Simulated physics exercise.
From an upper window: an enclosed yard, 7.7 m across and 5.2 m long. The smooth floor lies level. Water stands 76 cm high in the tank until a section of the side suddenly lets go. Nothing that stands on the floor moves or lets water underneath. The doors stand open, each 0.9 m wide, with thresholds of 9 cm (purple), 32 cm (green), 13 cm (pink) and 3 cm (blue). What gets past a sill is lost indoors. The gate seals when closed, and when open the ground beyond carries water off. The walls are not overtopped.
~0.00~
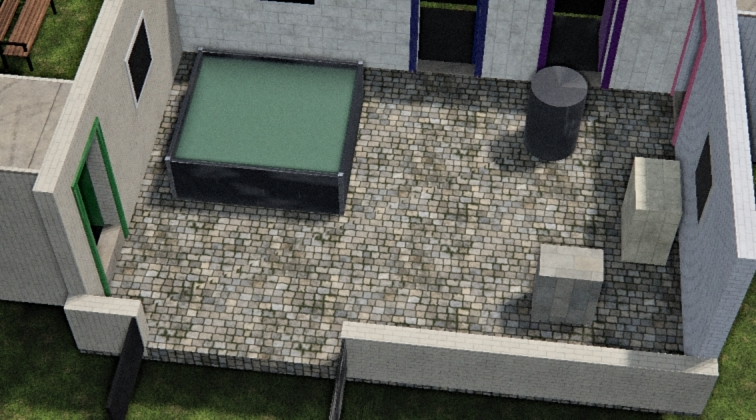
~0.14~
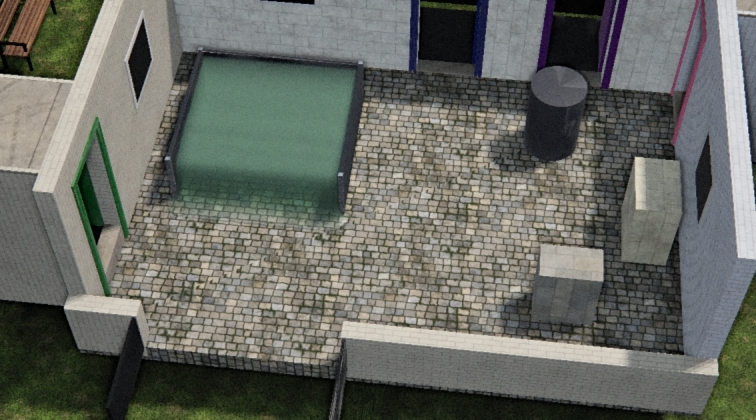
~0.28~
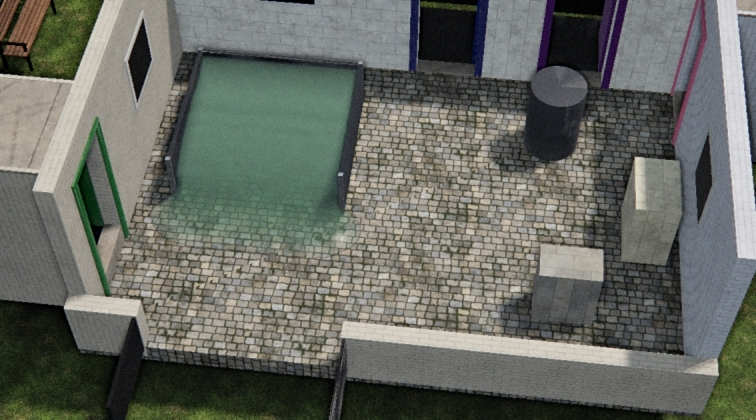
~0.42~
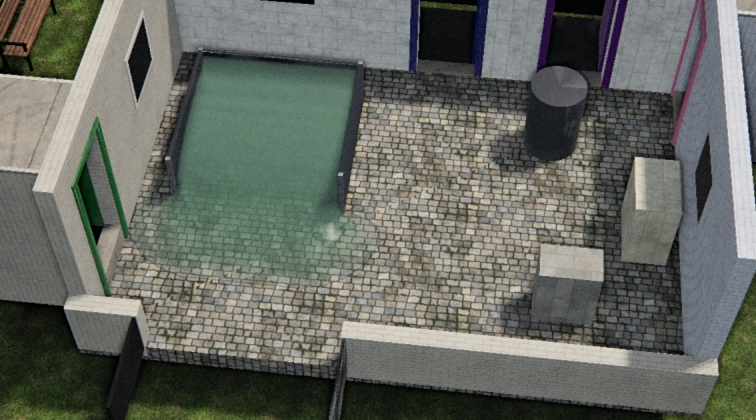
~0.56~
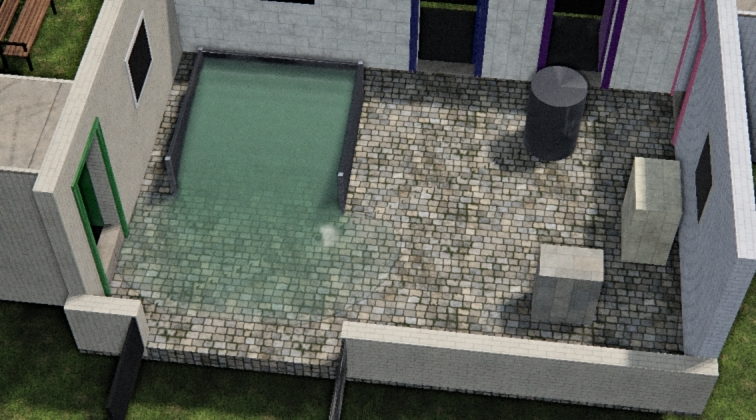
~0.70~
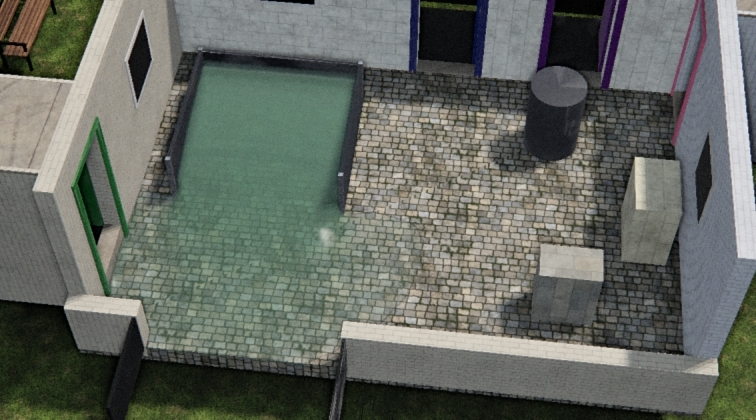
Green water drops out of a dark-walled rectangular tank as its near side vanishes, spreading in a thin, clear sheet toward the low front wall and to both sides. The still view looks down from high up on a walled yard paved with grey cobbles. A dark cylinder and two pale blocks stand at right, with green, blue, purple and pink doorways around the walls.
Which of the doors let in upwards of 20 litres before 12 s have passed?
Door by door: At the purple door it does not reach the limit; at the green door it does not reach the limit; at the pink door it keeps below the limit; at the blue door it does not reach the limit.
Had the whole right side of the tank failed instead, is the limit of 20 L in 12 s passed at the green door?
Then: Green below.
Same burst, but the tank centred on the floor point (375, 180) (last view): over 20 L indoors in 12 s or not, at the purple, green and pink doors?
Then: Purple below, green below, pink under.
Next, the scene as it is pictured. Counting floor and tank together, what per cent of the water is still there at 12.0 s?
Roughly 32 in a hundred.
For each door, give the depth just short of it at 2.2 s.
Depths in cm: Purple 0, green 26, pink 0, blue 0.
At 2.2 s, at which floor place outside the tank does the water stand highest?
At about (113, 327).
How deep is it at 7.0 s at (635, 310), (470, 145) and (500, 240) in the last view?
In that order: 4, 1 and 4 cm.
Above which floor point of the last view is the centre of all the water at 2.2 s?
Near (263, 224).
After 1.4 s water covers 30 % of the floor and is deepest (44 cm) near (103, 314); purple door not reached, green door 20 cm at the sill, 0 L in, pink door not reached, blue door not reached.
After 2.2 s water covers 35 % of the floor and is deepest (38 cm) near (113, 327); purple door not reached, green door 26 cm at the sill, 0 L in, pink door not reached, blue door not reached.
After 3.5 s water covers 45 % of the floor and is deepest (20 cm) near (675, 361); purple door not reached, green door 19 cm at the sill, 1 L in, pink door not reached, blue door not reached.
After 7.0 s water covers 70 % of the floor and is deepest (10 cm) near (177, 74); purple door not reached, green door 6 cm at the sill, 1 L in, pink door 2 cm at the sill, 0 L in, blue door not reached.
After 12.0 s water covers 95 % of the floor and is deepest (6 cm) near (645, 279); purple door 6 cm at the sill, 0 L in, green door 3 cm at the sill, 1 L in, pink door 3 cm at the sill, 0 L in, blue door 4 cm at the sill, 2 L in.
